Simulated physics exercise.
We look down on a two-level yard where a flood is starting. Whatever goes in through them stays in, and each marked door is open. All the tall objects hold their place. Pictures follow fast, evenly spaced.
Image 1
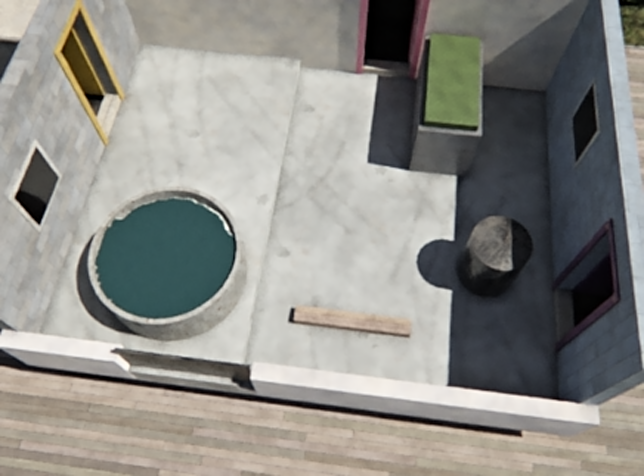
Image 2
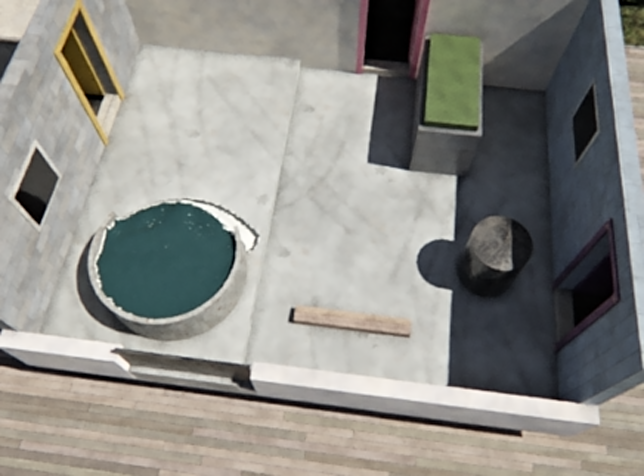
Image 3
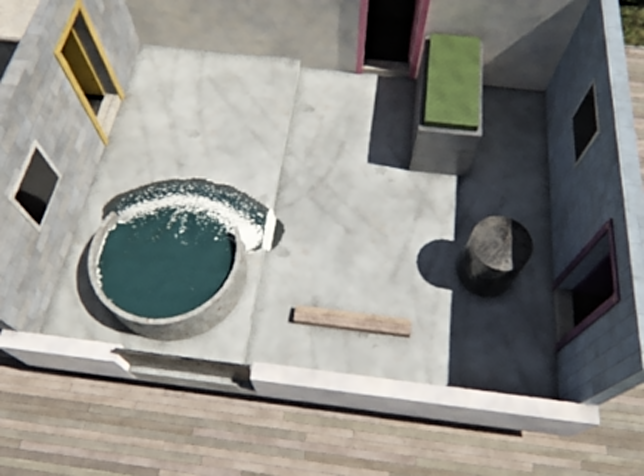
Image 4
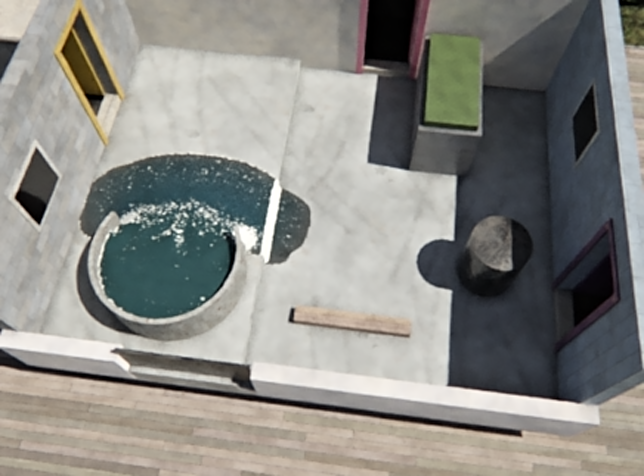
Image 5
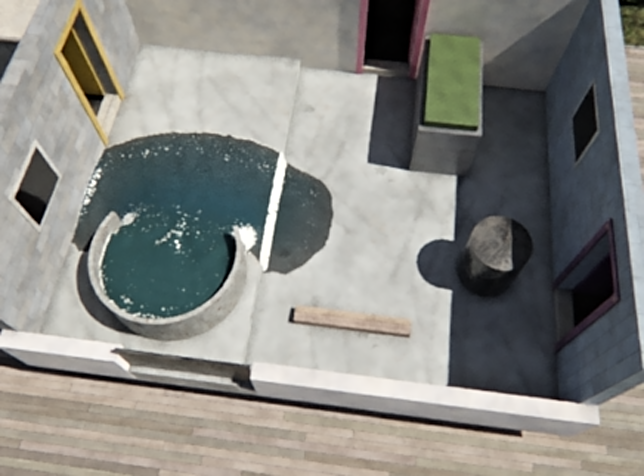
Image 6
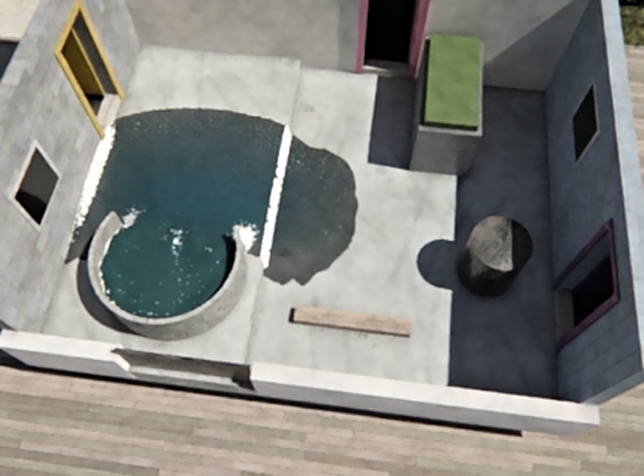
Walled concrete yard with a round pool breaching on its far side, dark water pouring out and spreading across the pale floor.
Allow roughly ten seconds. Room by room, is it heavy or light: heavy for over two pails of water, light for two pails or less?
I predict the purple door will remain at two buckets or below; I predict the yellow door will remain at two buckets or below; I predict the pink door will overshoot two buckets.
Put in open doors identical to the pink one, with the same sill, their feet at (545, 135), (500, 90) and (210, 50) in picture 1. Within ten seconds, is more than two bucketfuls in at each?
Below, below, above.
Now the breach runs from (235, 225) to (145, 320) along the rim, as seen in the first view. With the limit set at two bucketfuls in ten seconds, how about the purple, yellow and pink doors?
Well, the purple door gets past it, then the yellow door stays beneath it, and the pink door stays beneath it.
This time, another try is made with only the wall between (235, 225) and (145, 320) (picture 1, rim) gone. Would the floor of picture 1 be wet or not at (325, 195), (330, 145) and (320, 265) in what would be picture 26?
Respectively: Parched, parched and drenched.
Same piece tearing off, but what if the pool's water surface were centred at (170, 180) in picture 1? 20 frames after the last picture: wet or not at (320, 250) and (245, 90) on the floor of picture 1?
In that order: Clear, wet.
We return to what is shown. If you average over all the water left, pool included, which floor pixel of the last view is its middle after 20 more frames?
Roughly (245, 135).
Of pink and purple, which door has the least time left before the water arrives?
From the pictures, my answer is the pink one.
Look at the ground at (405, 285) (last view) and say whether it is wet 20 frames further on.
By then I'd expect it to be not yet wet.
A moment on, water covers 50 % of the floor; the purple door not reached, the yellow door wet at the sill, nothing in, the pink door not reached.
Next, water covers 50 % of the floor; the purple door not reached, the yellow door wet at the sill, nothing in, the pink door wet at the sill, nothing in.
Then, water covers 55 % of the floor; the purple door not reached, the yellow door wet at the sill, nothing in, the pink door over two buckets in.
Later, water covers 80 % of the floor; the purple door wet at the sill, nothing in, the yellow door under two buckets in, the pink door over two buckets in.
In the end, water covers 90 % of the floor; the purple door wet at the sill, nothing in, the yellow door under two buckets in, the pink door over two buckets in.
